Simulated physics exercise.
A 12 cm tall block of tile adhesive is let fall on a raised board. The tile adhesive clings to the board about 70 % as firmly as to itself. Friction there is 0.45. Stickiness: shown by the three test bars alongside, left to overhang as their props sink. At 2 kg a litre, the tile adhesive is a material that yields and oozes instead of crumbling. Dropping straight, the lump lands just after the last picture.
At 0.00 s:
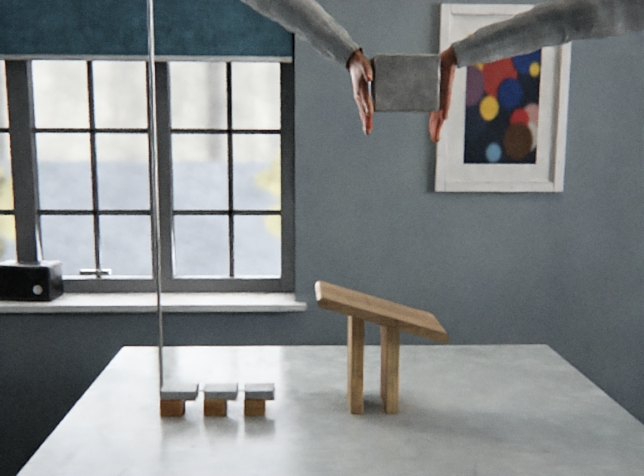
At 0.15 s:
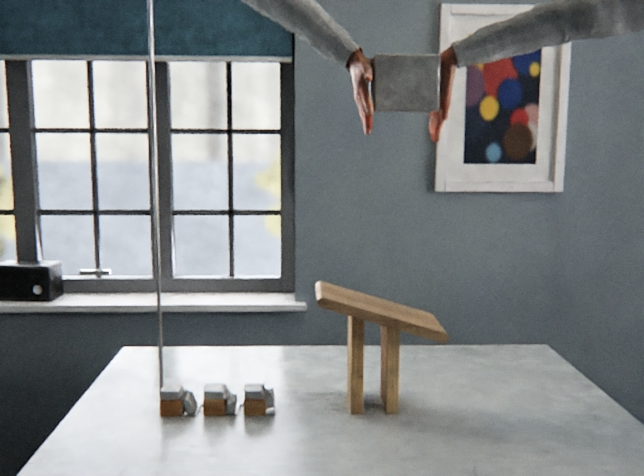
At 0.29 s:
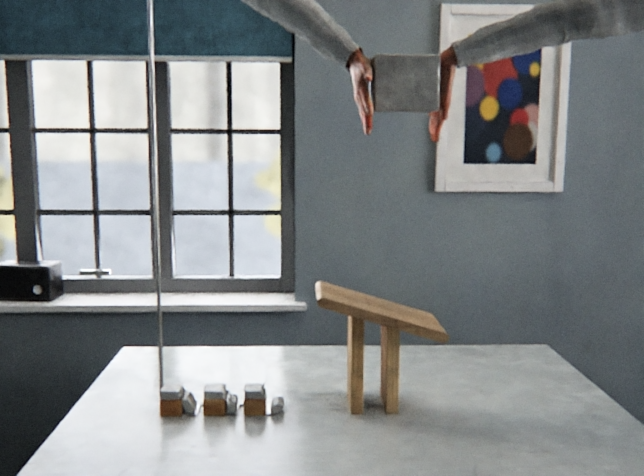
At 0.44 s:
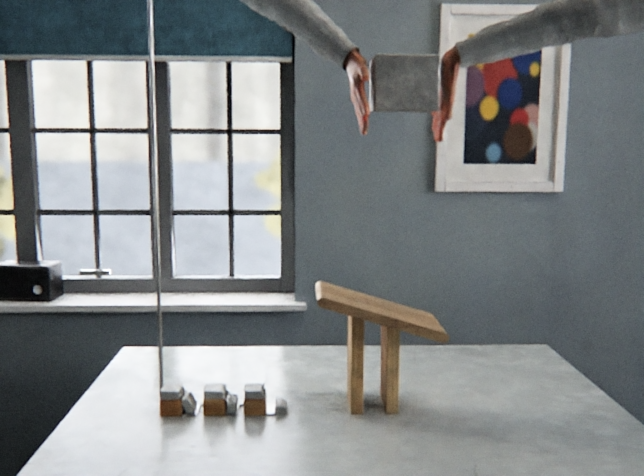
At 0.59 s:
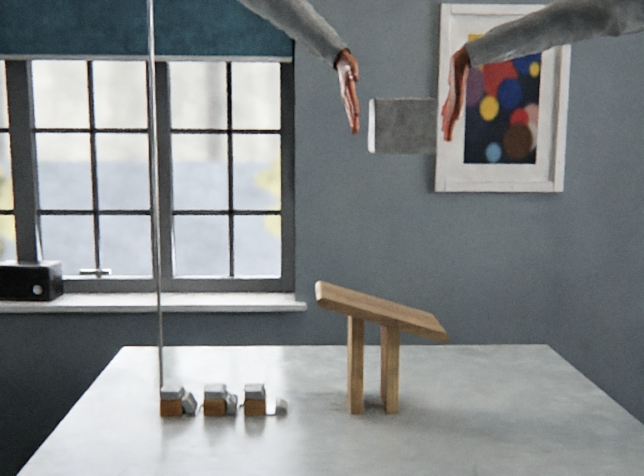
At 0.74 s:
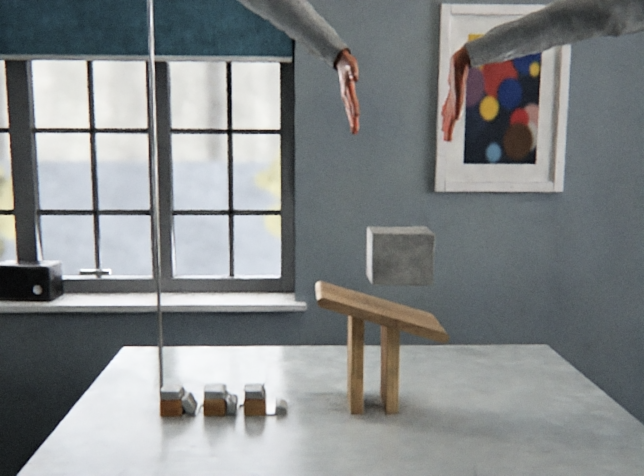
Two hands held a gray block high above a slanted wooden board while the gray tips of three small bars drooped beside it, then the hands parted and the block dropped toward the board.
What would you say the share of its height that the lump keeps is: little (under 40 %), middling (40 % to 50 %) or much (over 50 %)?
I would say little.
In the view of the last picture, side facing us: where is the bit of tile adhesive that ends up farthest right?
Close to pixel (444, 327).
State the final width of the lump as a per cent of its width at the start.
About 190 per cent.
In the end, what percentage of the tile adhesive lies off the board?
About 45 % ends up off the board.
By 0.85 s, it stands 40 % of its first height and 6 % has gone off the board.
By 0.98 s, it stands 35 % of its first height and 28 % has gone off the board.
By 1.12 s, it stands 35 % of its first height and 43 % has gone off the board.
By 1.25 s, it stands 35 % of its first height and 44 % has gone off the board.
By 1.35 s, at the end, it stands 35 % of its first height and 44 % has gone off the board.
